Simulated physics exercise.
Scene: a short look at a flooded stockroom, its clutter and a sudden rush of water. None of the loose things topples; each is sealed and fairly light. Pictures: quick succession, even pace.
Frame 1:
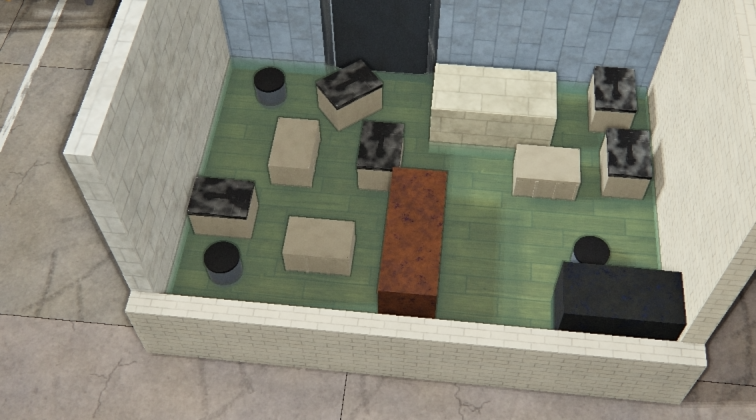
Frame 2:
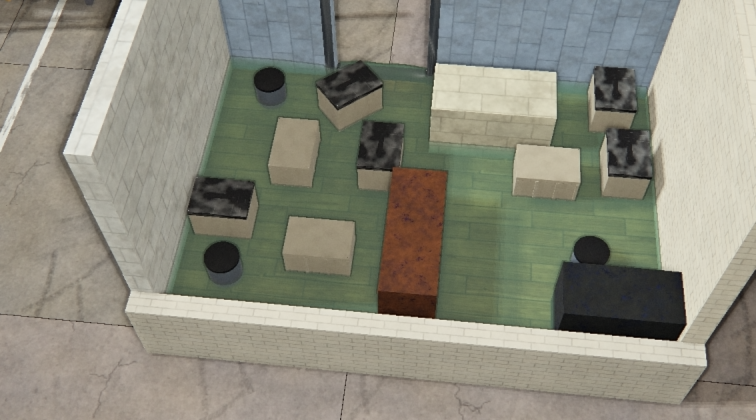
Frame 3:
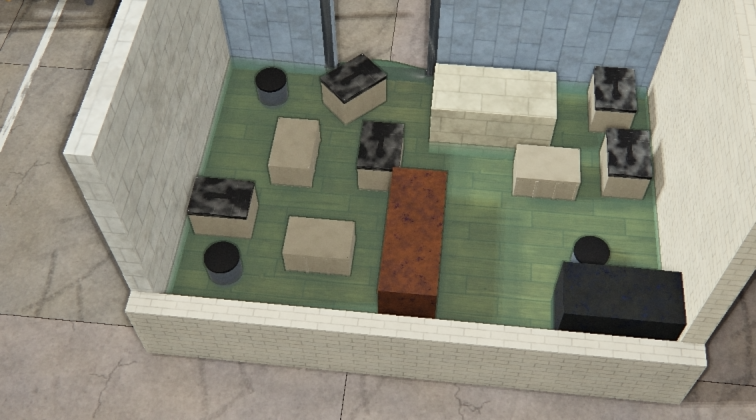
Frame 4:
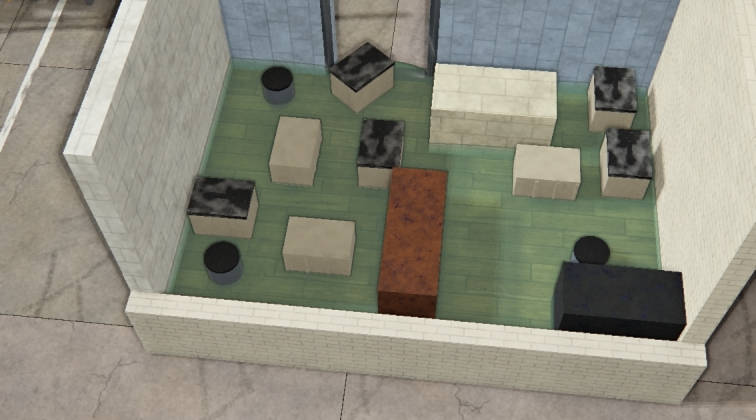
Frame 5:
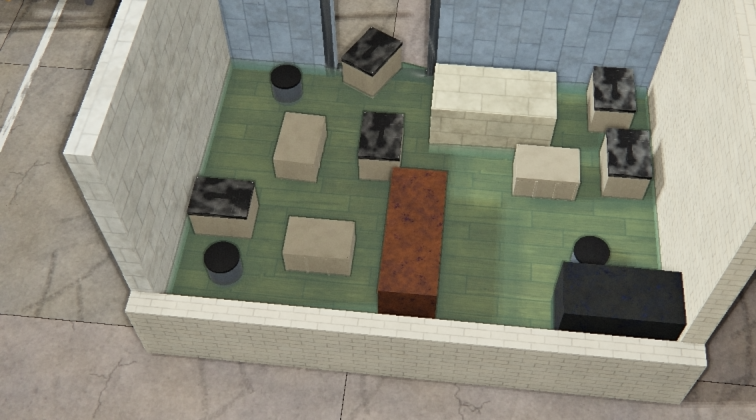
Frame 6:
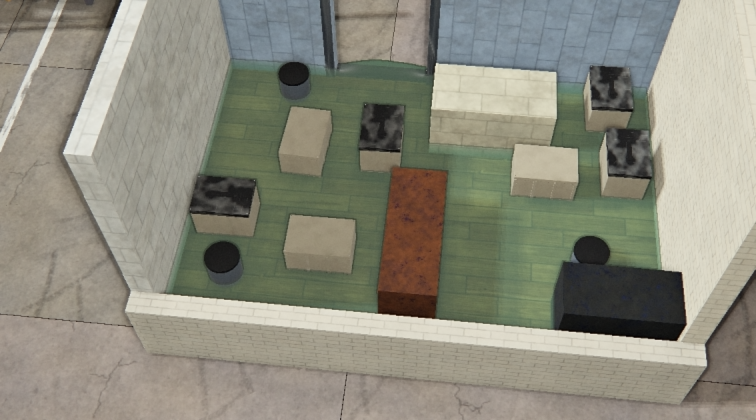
Flooded stockroom opening at its dark back door, a black-topped box drifting out through the gap as nearby clutter shifts slightly.
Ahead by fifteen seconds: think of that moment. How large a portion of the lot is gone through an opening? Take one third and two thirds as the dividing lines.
I expect the result to be the middle range.
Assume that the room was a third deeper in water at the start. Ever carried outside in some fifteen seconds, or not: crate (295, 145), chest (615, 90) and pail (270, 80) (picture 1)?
Respectively: Exited / remained / exited.
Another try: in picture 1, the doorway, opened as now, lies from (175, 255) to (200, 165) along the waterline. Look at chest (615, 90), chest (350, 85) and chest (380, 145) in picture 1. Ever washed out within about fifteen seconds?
Ordered result: Retained / exited / exited.
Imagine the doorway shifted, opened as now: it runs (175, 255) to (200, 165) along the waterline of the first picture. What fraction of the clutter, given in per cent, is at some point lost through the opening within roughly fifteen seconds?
Something like 70 percent.
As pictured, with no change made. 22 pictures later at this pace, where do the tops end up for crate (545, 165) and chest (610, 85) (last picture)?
I'd expect them about (452, 144) and (574, 81).
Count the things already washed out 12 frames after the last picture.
The number comes to 4.
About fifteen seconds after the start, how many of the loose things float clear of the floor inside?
By my tally, 7.
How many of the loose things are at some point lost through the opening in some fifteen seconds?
By my reckoning the answer is 4.
A moment on, 1 of 11 are out; 10 afloat.
Next, 4 of 11 are out; 7 afloat.
Later, 4 of 11 are out; 7 afloat.
In the end, 4 of 11 are out; 7 afloat.
